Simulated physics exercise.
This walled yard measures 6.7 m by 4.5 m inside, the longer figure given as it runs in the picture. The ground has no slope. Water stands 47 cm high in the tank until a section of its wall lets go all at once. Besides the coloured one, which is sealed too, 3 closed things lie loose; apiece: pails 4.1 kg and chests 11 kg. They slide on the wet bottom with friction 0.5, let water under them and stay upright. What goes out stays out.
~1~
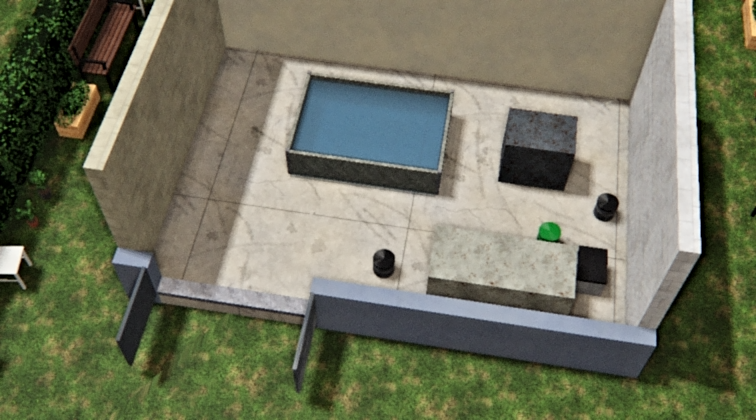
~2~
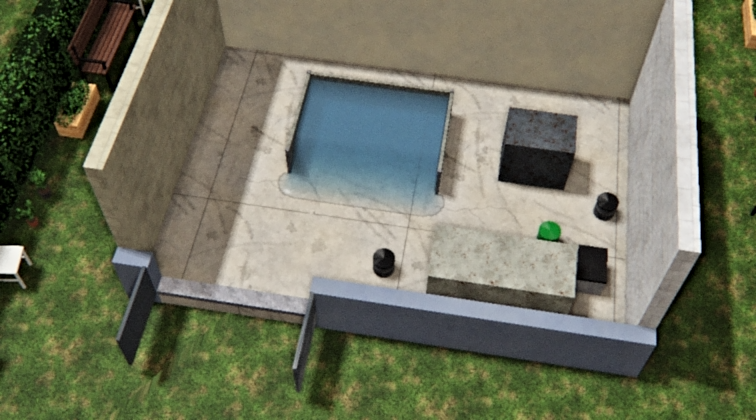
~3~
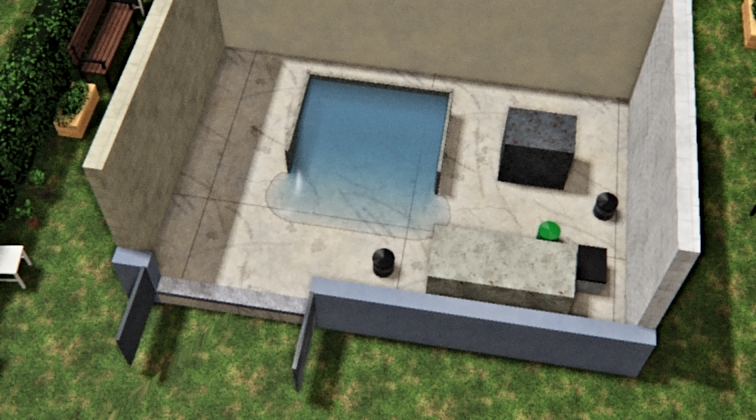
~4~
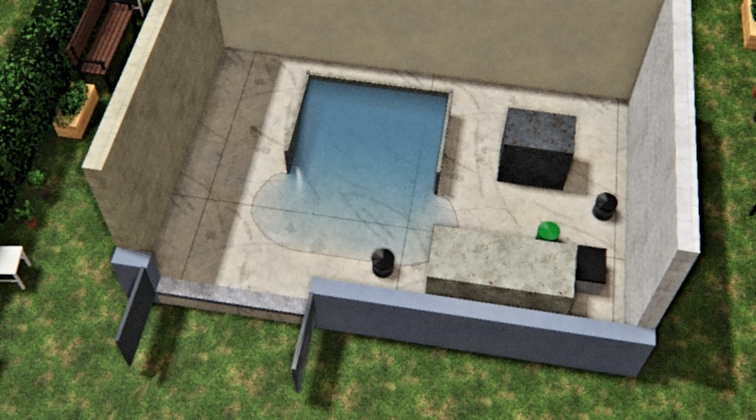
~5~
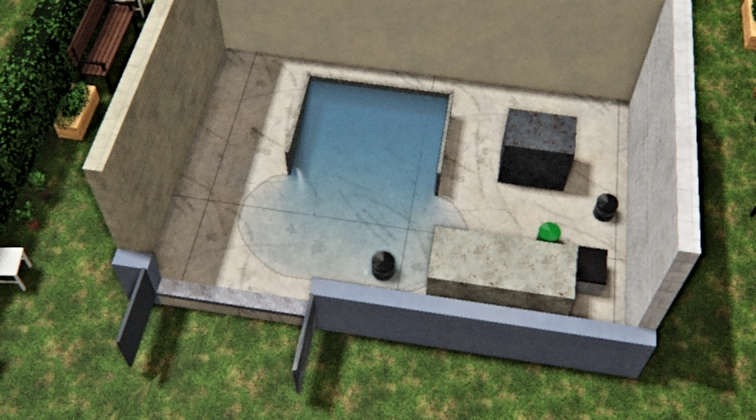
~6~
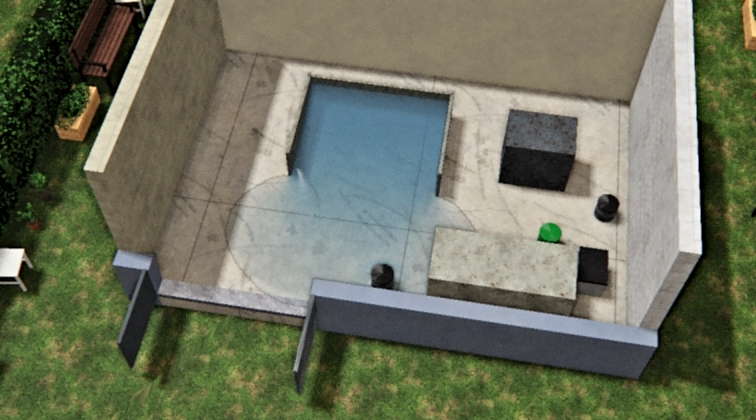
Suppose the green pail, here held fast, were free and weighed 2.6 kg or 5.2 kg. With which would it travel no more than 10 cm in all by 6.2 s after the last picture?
Verdict: Neither weight holds it.
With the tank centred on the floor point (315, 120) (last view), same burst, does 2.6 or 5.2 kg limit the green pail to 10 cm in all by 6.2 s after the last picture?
In that case the smaller load will do.
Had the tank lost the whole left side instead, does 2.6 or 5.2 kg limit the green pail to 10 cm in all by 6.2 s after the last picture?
Then the lower weight is enough.
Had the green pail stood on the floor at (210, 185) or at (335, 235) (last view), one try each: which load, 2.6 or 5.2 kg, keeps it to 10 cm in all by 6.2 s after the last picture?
In turn: Neither holds; neither holds.
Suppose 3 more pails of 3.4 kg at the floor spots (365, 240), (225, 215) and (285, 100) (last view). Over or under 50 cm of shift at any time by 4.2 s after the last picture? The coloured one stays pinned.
In turn: More, more, under.
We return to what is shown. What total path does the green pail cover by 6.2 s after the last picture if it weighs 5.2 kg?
About 60 cm.
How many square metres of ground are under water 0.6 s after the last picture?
Roughly 12 m2.
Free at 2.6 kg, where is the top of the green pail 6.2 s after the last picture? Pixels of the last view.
Near (577, 134).
Then, 0.6 s after the last picture the green pail would be 0 cm from its start with 2.6 kg and 0 cm from its start with 5.2 kg; 0 cm of water round it then.
Then, 2.3 s after the last picture the green pail would be 59 cm from its start with 2.6 kg and 5 cm from its start with 5.2 kg; 4 cm of water round it then.
Then, 4.2 s after the last picture the green pail would be 129 cm from its start with 2.6 kg and 32 cm from its start with 5.2 kg; 6 cm of water round it then.
Then, 6.2 s after the last picture the green pail would be 188 cm from its start with 2.6 kg and 17 cm from its start with 5.2 kg; 5 cm of water round it then.
